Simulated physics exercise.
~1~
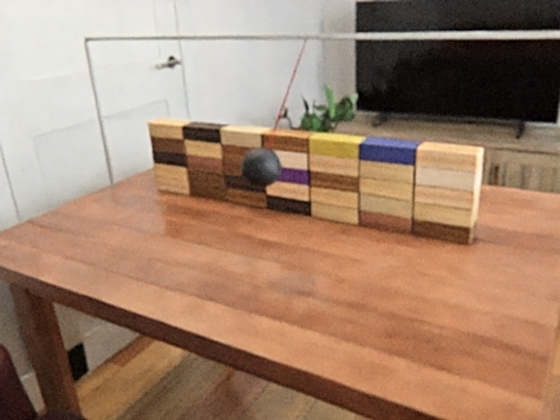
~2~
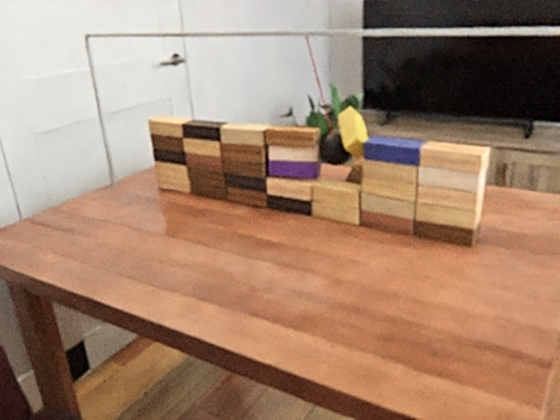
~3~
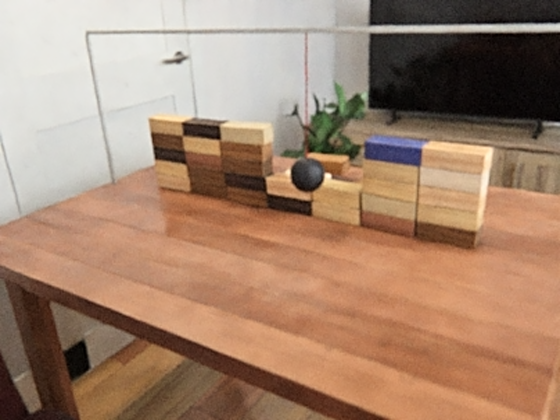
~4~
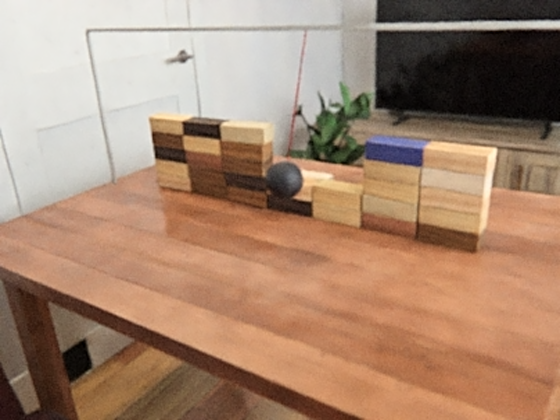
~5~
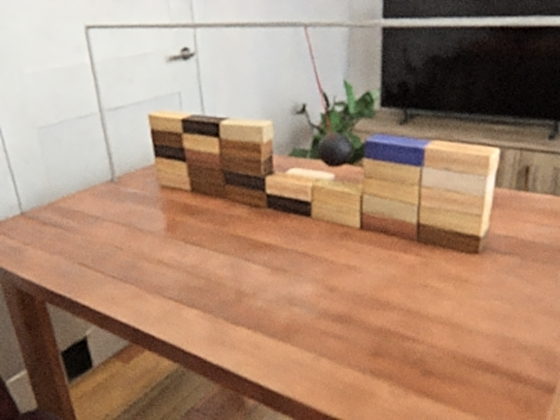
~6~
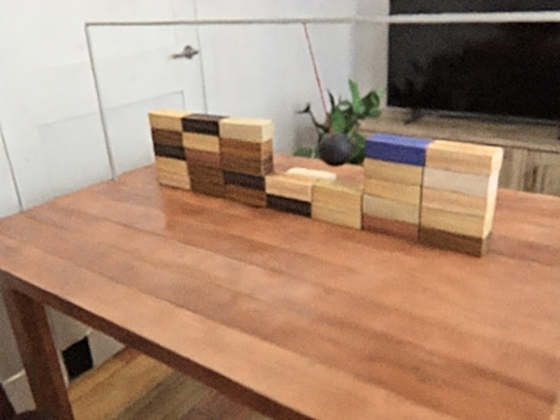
A wall of wooden blocks stood on a table as a dark ball on a line swung into it, knocking the yellow and purple blocks out of the middle, then swung back and forth through the gap while both ends stayed standing.
